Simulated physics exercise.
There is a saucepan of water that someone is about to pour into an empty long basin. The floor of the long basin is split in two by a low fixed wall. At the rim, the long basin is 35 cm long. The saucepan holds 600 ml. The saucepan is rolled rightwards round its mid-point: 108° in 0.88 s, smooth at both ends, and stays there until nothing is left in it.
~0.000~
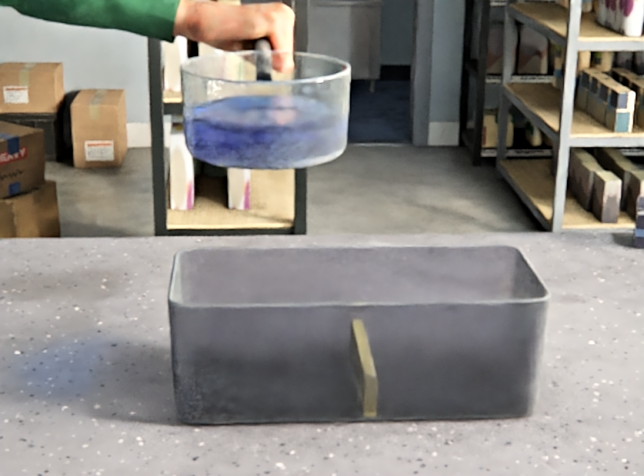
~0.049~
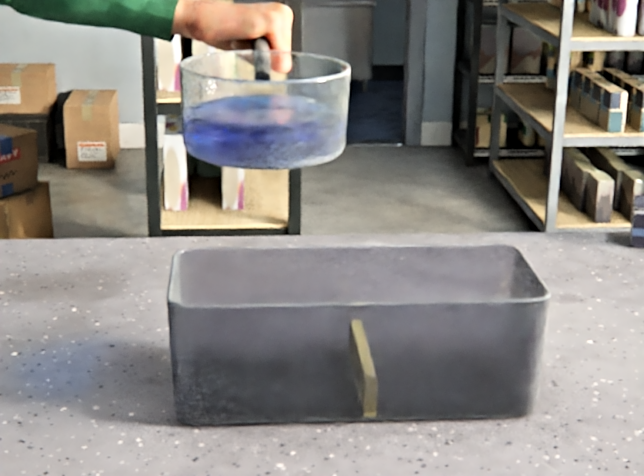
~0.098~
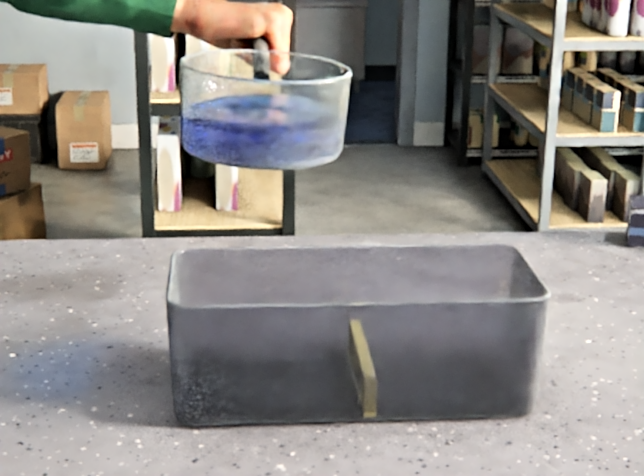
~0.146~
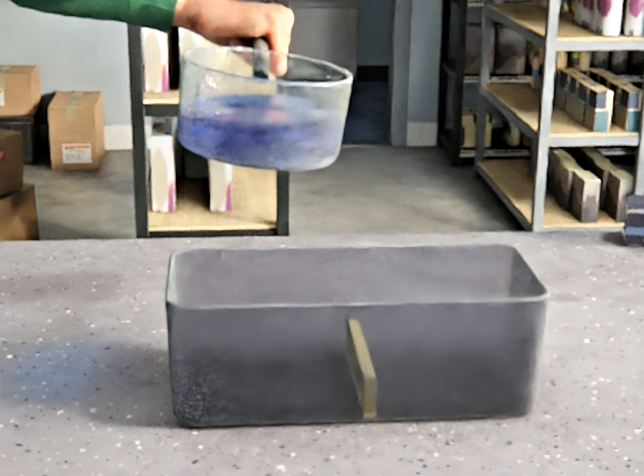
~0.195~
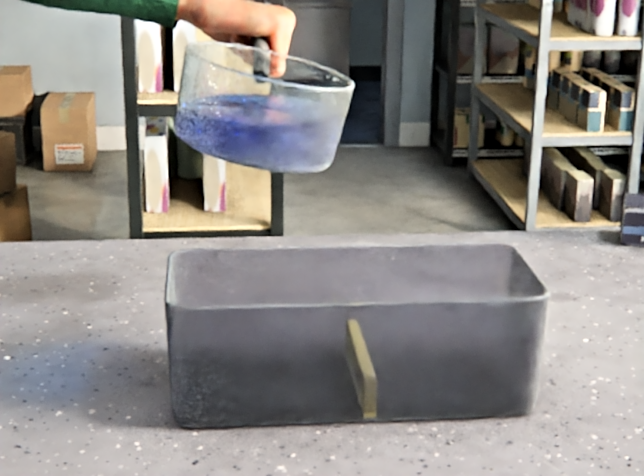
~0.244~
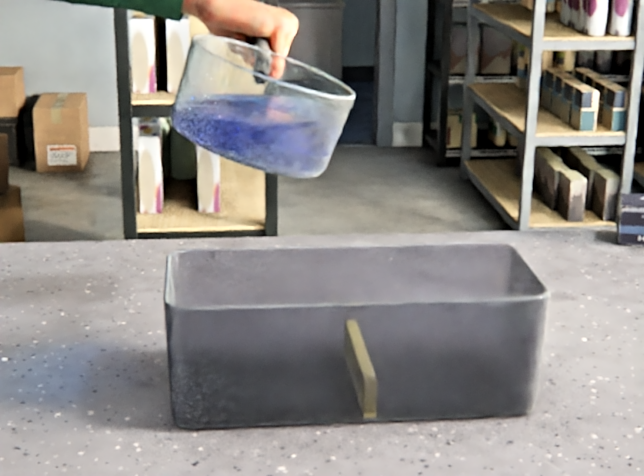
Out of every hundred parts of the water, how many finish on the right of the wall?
About 72 in every hundred.
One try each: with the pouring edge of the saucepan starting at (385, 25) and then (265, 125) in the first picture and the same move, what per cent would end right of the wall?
Some 90 and 5 per cent, in that order.
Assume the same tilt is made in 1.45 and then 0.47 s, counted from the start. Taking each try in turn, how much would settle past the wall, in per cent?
80 then 55 %.
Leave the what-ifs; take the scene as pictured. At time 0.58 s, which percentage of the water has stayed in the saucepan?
54 %.
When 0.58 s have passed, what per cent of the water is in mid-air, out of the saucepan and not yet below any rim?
Some 40 % is the figure.
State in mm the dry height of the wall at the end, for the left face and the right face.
Near 34 mm for the left and near 20 mm for the right.
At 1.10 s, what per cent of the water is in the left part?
The left part holds close to 26 per cent.
After 0.58 s the tilt is 81° and 54 per cent is still to pour, 0 is left of the wall and 5 right of it.
After 0.83 s the tilt is 107° and 11 per cent is still to pour, 13 is left of the wall and 62 right of it.
After 1.10 s the tilt is 108° and 1 per cent is still to pour, 26 is left of the wall and 71 right of it.
After 1.38 s the tilt is 108° and 0 per cent is still to pour, 27 is left of the wall and 72 right of it.
In the end 27 per cent lies left of the wall, 72 right of it and 1 outside.
